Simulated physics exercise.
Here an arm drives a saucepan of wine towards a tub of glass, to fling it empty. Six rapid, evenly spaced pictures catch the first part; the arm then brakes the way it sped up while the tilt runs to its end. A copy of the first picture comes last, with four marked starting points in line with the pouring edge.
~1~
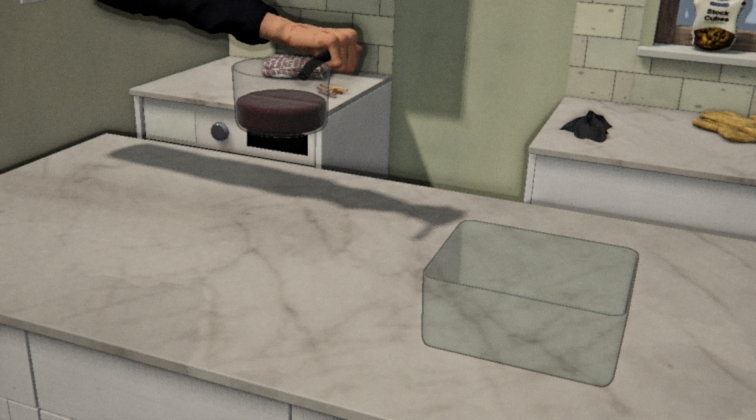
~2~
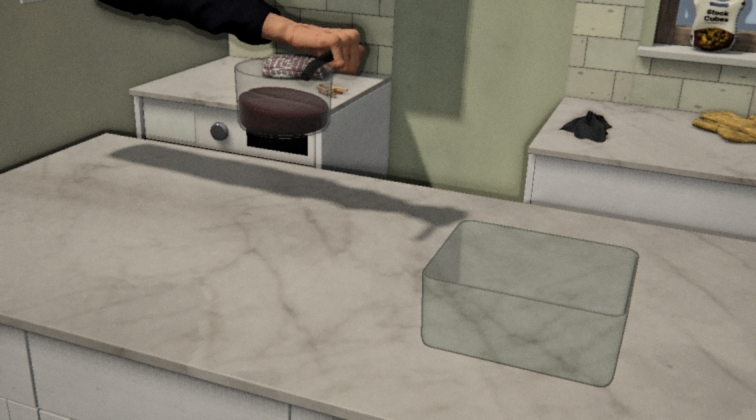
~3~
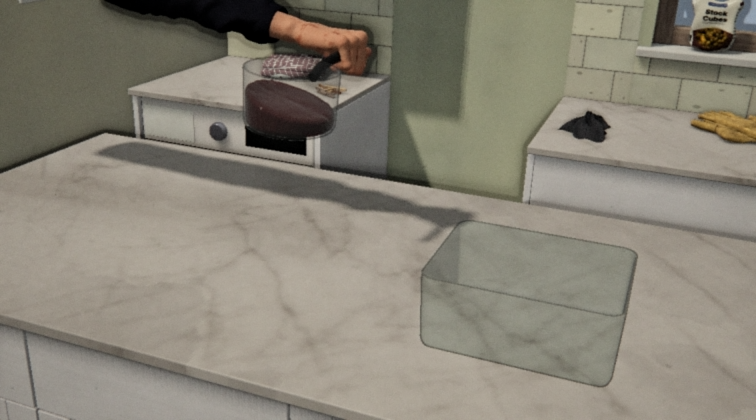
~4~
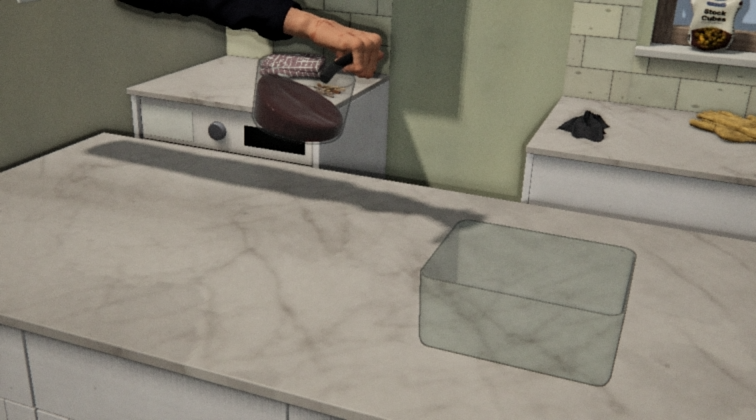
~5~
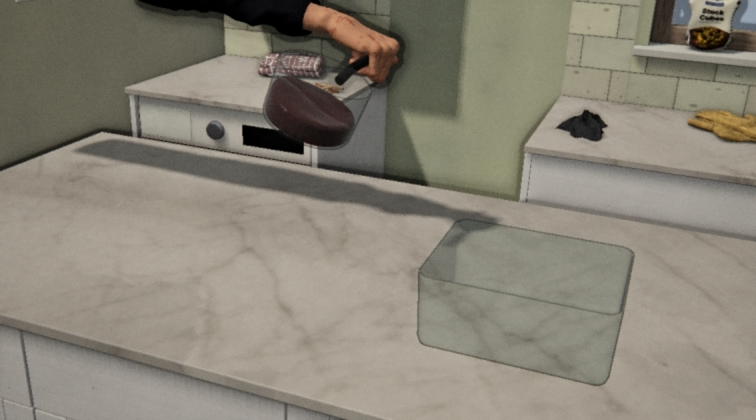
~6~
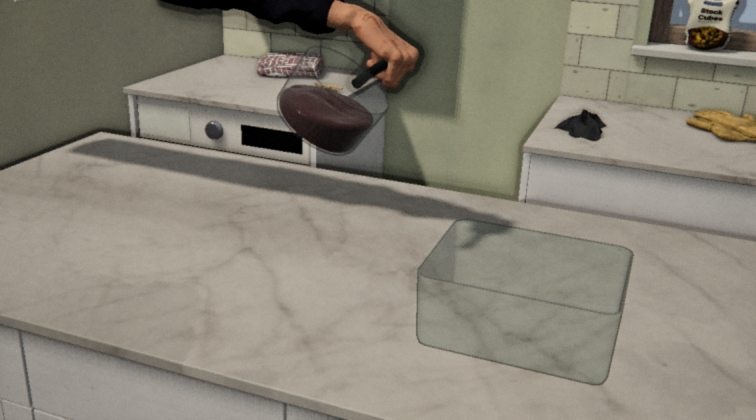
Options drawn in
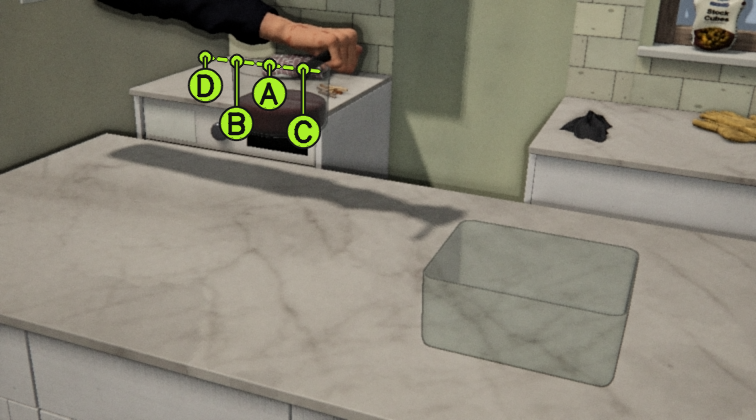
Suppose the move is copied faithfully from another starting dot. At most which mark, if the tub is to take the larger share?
I would pick dot C.
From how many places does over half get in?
One of them.
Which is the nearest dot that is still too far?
That is dot A.
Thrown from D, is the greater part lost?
Yes, it does.
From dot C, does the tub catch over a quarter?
Yes, it does.
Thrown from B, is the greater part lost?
Yes.
On the marked copy, A at (269, 65); B at (236, 61); C at (303, 69); D at (205, 57).
For dot A, about 34 % lands in the tub, 60 % falls short and 6 % goes beside or beyond.
For dot B, about 0 % lands in the tub, 99 % falls short.
For dot C, about 63 % lands in the tub, 27 % falls short and 9 % goes beside or beyond.
For dot D, about 0 % lands in the tub, 100 % falls short.
